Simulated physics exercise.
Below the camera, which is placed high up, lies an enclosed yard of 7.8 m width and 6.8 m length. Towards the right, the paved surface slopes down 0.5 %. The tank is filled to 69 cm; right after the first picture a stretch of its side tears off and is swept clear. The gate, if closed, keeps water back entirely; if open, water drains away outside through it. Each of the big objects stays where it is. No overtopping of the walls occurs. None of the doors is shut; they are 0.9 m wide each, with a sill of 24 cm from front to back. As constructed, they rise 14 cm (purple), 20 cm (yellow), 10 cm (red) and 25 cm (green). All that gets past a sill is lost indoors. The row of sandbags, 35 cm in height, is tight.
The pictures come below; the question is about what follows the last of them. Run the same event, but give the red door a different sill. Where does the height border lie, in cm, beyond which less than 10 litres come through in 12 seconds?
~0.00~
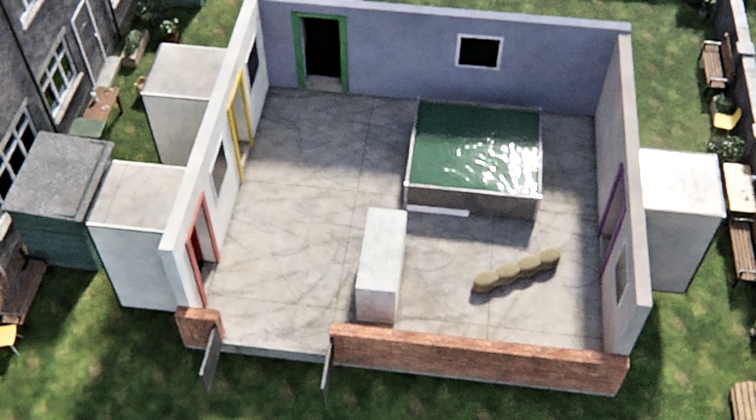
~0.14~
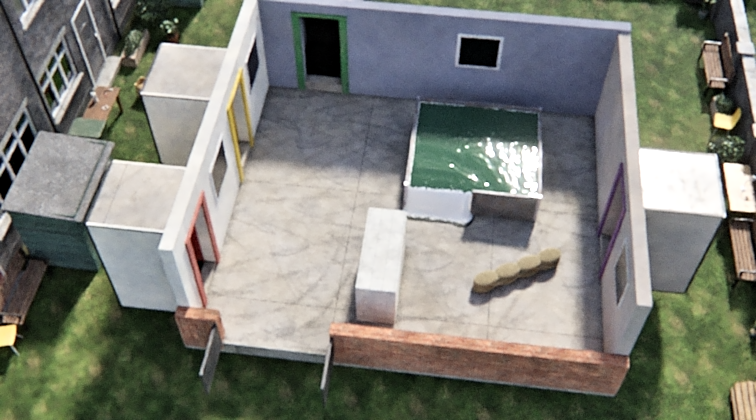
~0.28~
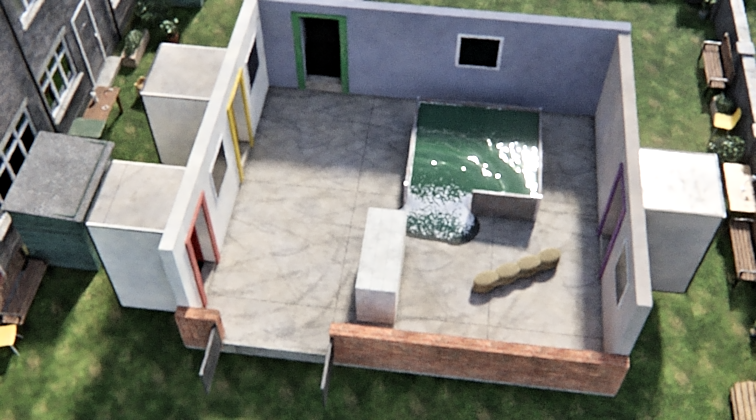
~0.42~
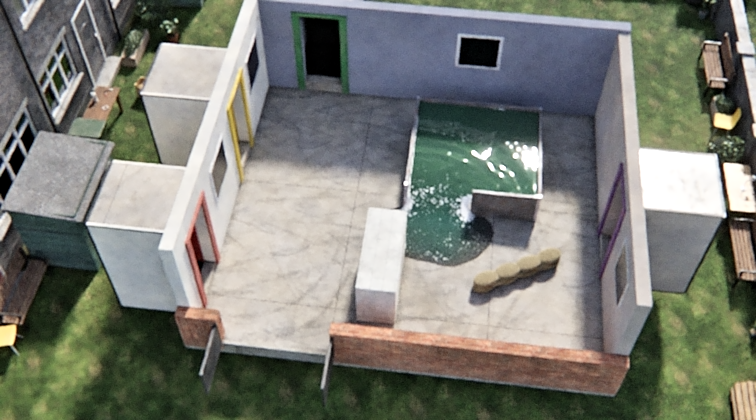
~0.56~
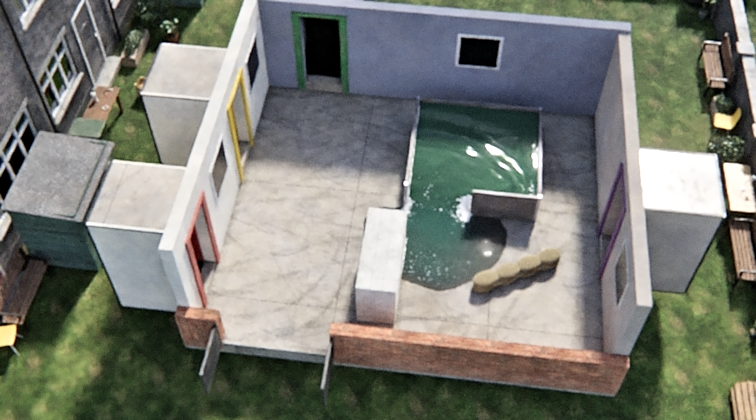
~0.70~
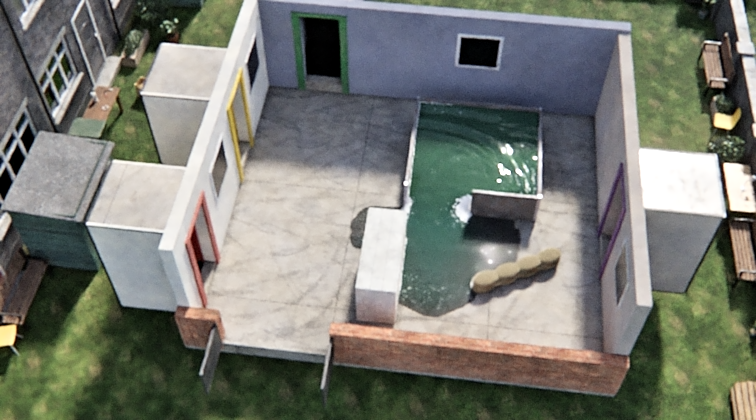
It lies at roughly 16 cm.
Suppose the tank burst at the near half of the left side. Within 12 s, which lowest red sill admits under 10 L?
Then it needs around 16 cm.
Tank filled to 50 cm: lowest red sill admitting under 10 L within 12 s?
9.5 cm.
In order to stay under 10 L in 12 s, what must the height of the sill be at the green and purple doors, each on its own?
You'd want about 7.5 centimetres at green and about 10.5 centimetres at purple.
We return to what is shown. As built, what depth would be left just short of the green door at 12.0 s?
Lab note: Depth approx. 10.5 cm.
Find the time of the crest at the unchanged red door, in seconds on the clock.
Roughly 3.8 s.
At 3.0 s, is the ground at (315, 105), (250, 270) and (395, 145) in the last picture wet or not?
First bone-dry, second wet through, third bone-dry.
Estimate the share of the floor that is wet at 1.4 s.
Close to 20 per cent is wet.
After 1.4 s water covers 20 % of the floor, deepest (44 cm) near (419, 211); it has not reached the red door.
After 3.0 s water covers 55 % of the floor, deepest (40 cm) near (603, 375); 9 cm at the red door, 0 litres in over its 10 cm sill.
After 12.0 s water covers 95 % of the floor, deepest (16 cm) near (603, 375); 6 cm at the red door, 56 litres in over its 10 cm sill.
At the red door as built, the water arrived by 2.6 s and peaked near 20 cm at 3.8 s.
With a sill of 13 cm, 24 litres would have come in within the 12 s; with 17.5 cm, 5 litres. So under 10 litres takes about 16 cm.
